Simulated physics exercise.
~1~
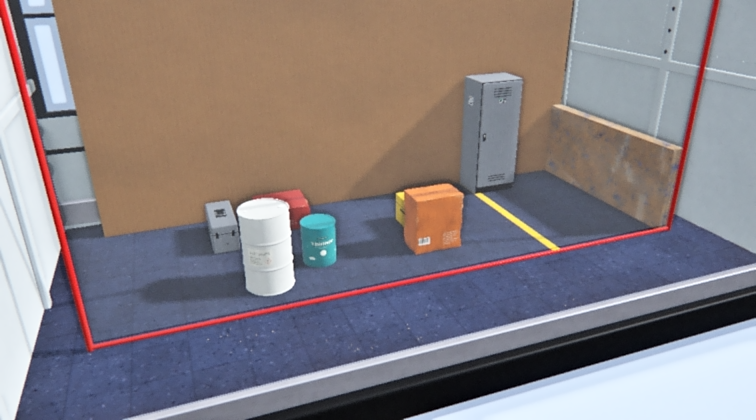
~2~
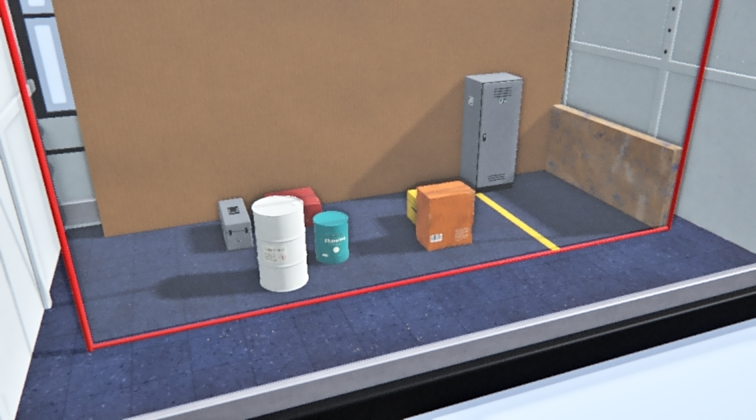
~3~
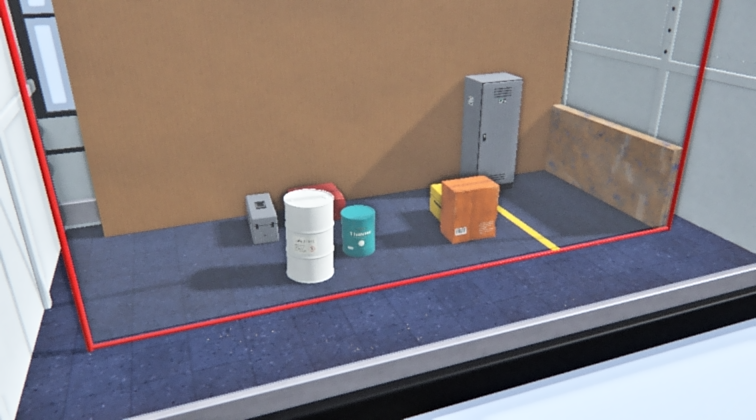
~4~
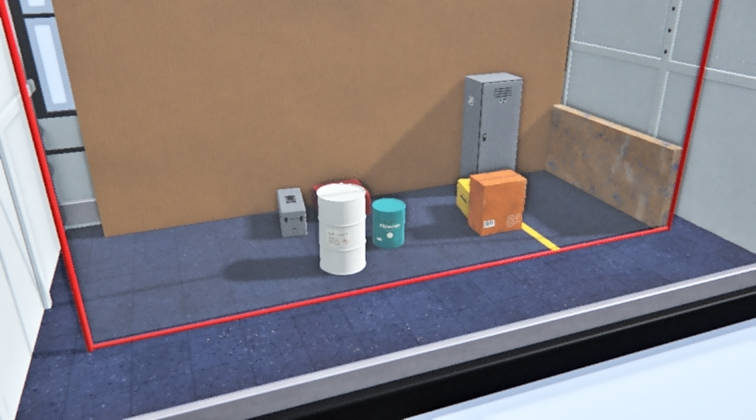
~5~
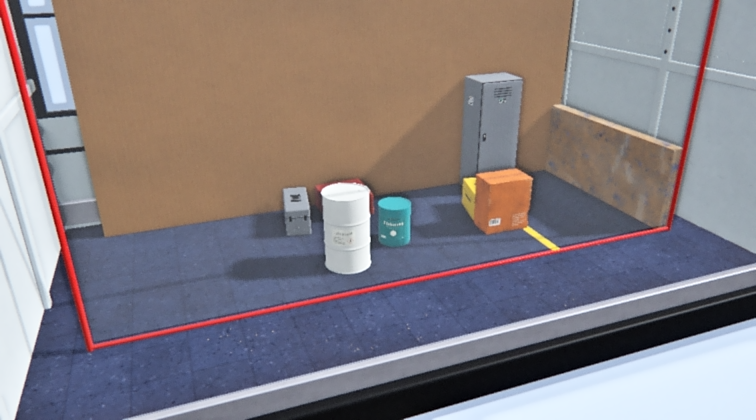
The white drum and the other loose items slide right together, stopping upright near the yellow line.
